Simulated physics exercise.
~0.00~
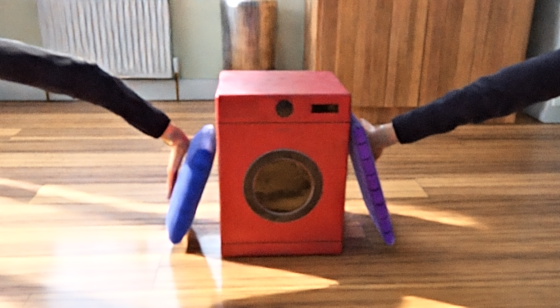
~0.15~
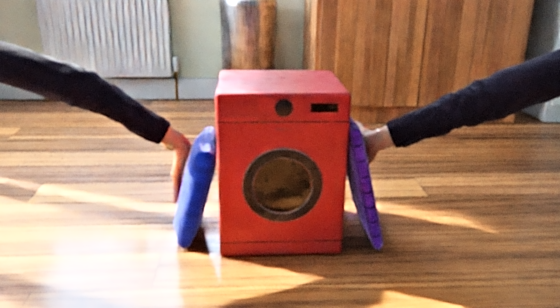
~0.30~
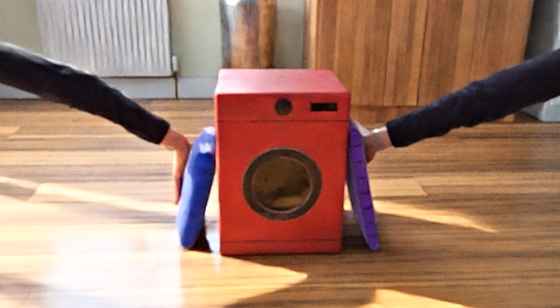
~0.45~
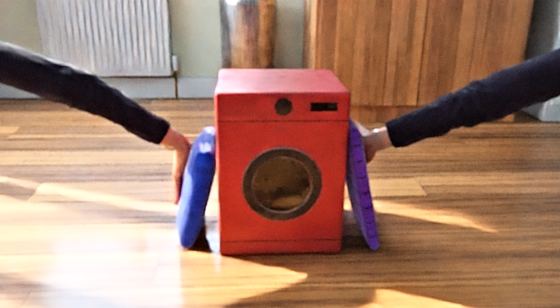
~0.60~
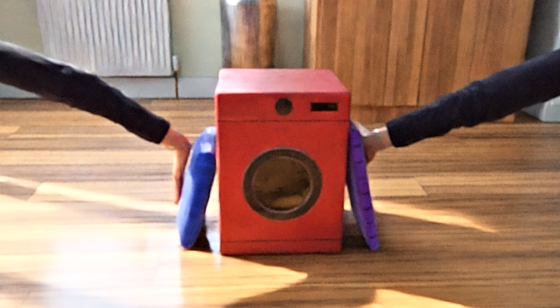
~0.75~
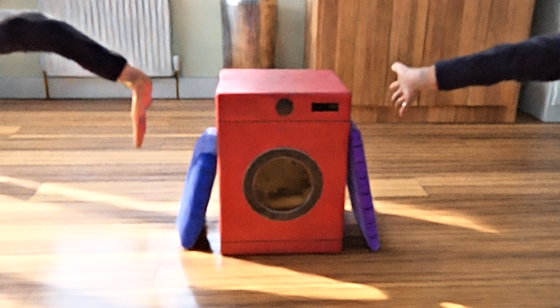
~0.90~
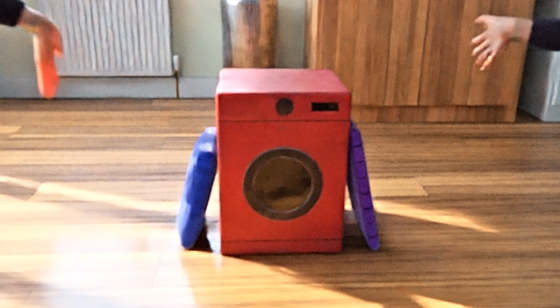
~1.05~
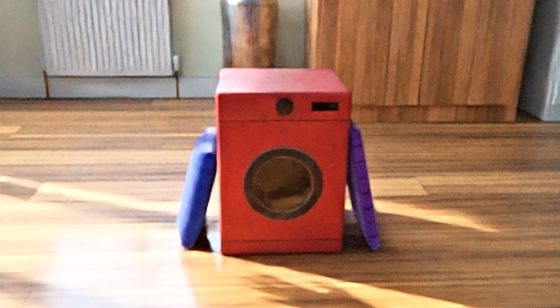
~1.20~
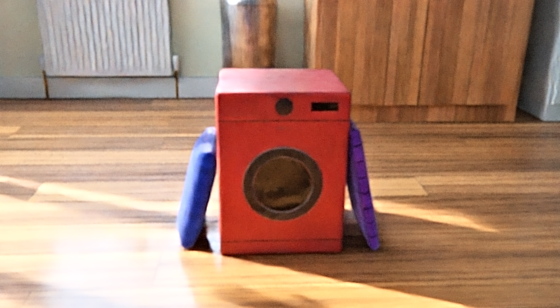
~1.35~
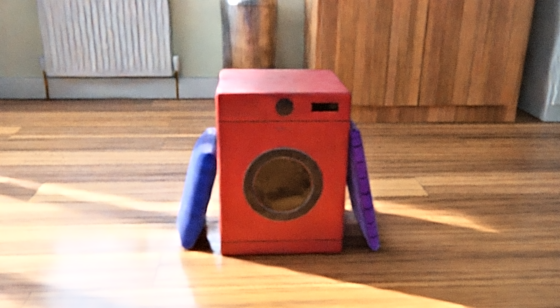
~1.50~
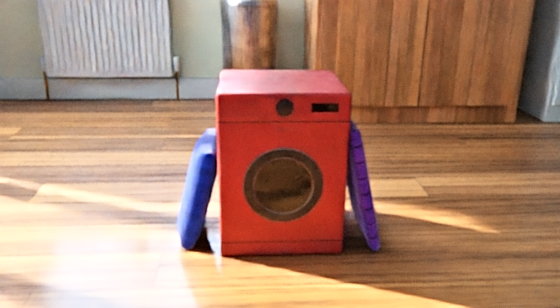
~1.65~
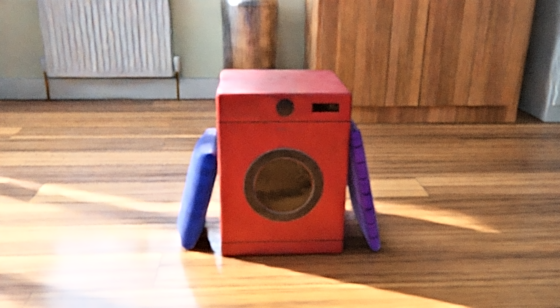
We see two hands press a blue soft bag and a purple seat pad against the left and right sides of a red machine on a wooden floor. The hands let go and withdraw out of view, and both items stay leaning against the machine.
